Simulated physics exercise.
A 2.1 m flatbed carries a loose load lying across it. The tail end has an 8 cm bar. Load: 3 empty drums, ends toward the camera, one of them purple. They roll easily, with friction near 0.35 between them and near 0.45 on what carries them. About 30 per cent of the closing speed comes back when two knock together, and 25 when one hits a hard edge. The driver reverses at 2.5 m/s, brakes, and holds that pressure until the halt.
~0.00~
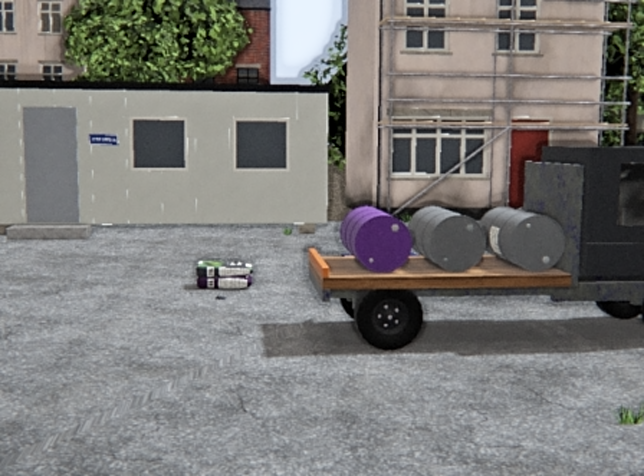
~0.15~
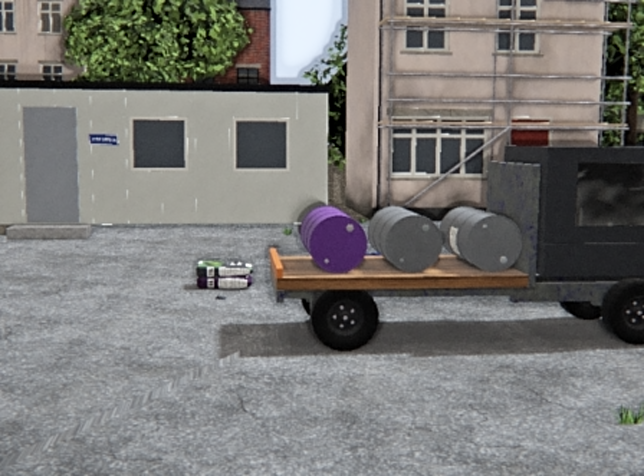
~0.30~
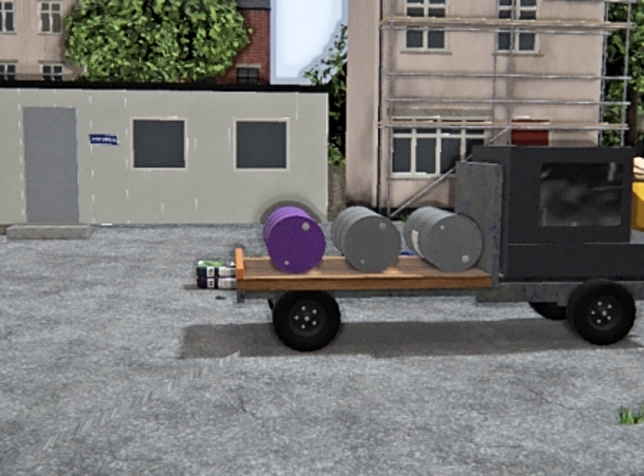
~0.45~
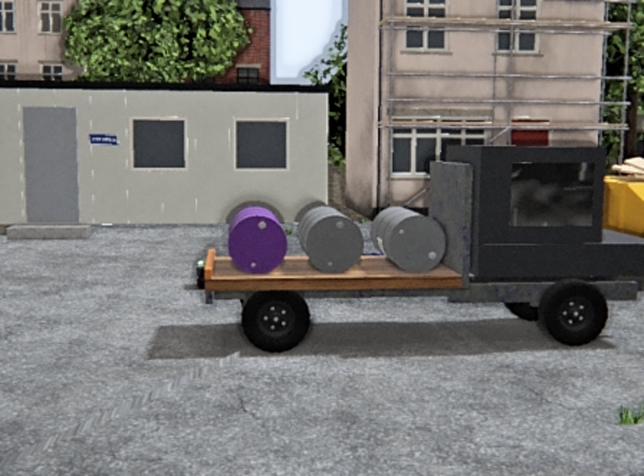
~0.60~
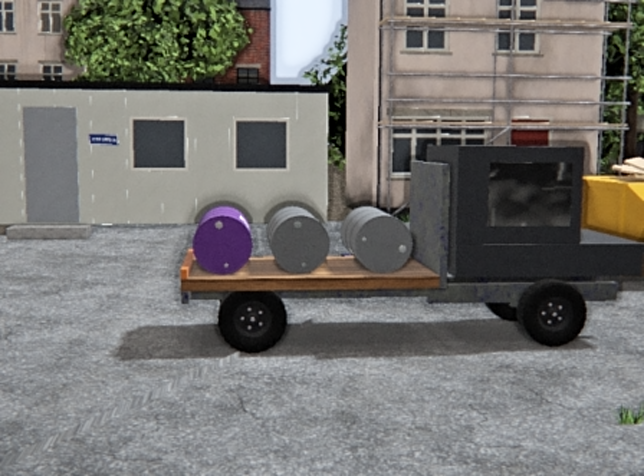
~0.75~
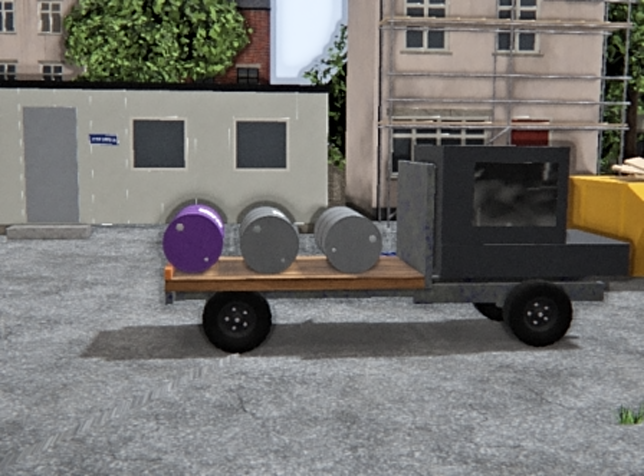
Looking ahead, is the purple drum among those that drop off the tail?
As for the purple one, it gets past the stop.
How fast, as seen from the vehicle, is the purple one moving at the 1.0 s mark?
Its speed is roughly 0.6 m/s.
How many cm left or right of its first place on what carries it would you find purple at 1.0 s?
Purple: 40 to the left.
After 1.0 s, purple is on the bed, 5 cm from the bar, rolling towards it; 0 of 3 are off.
After 1.1 s, purple is on the bed, 5 cm from the bar, rolling towards it; 0 of 3 are off.
After 1.2 s, purple is on the bed, 5 cm from the bar, rolling towards it; 0 of 3 are off.
After 1.4 s, purple is going over the tail; 1 of 3 is off.
At rest (3.7 s), purple is off the end; 1 of 3 is off.
